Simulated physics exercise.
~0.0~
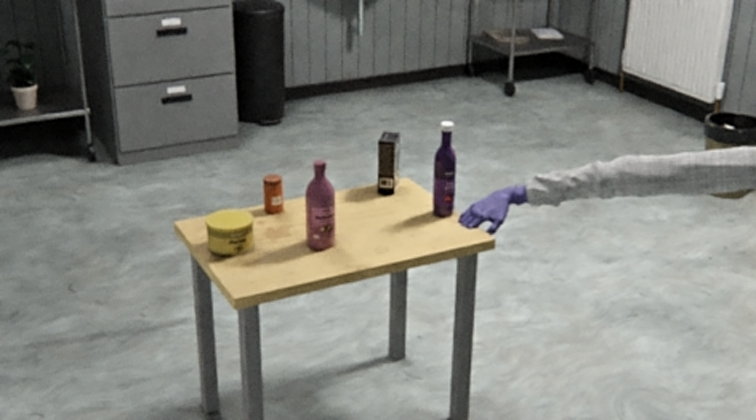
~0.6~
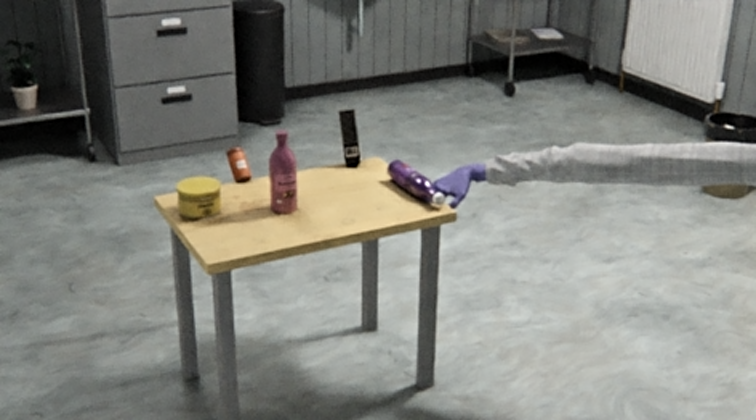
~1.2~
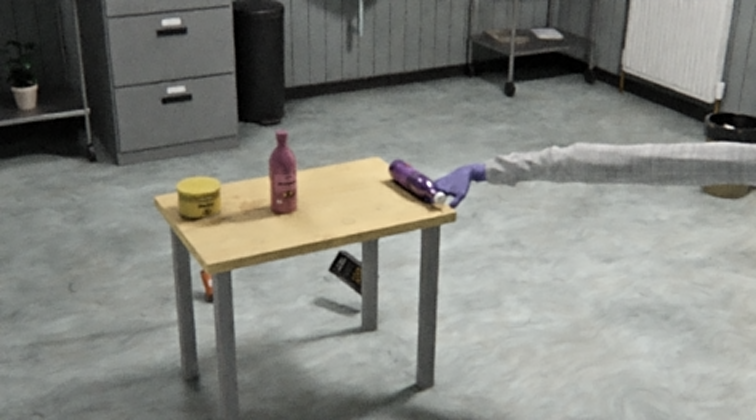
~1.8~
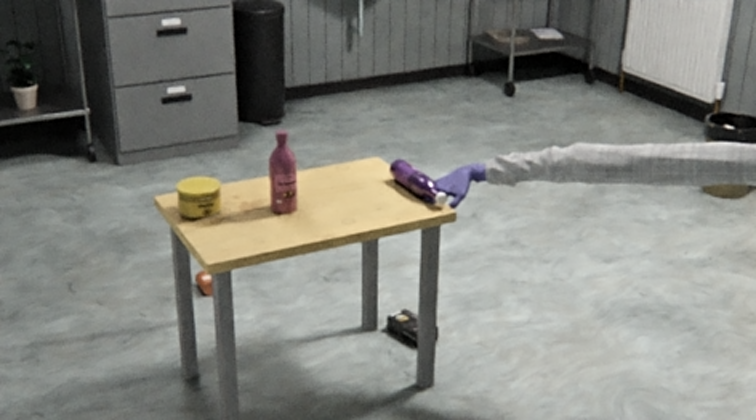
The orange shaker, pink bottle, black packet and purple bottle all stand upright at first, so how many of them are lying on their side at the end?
Three of them end up on their side. The purple bottle lies on the table and the orange shaker and black packet lie on the floor, while the pink bottle stays standing.
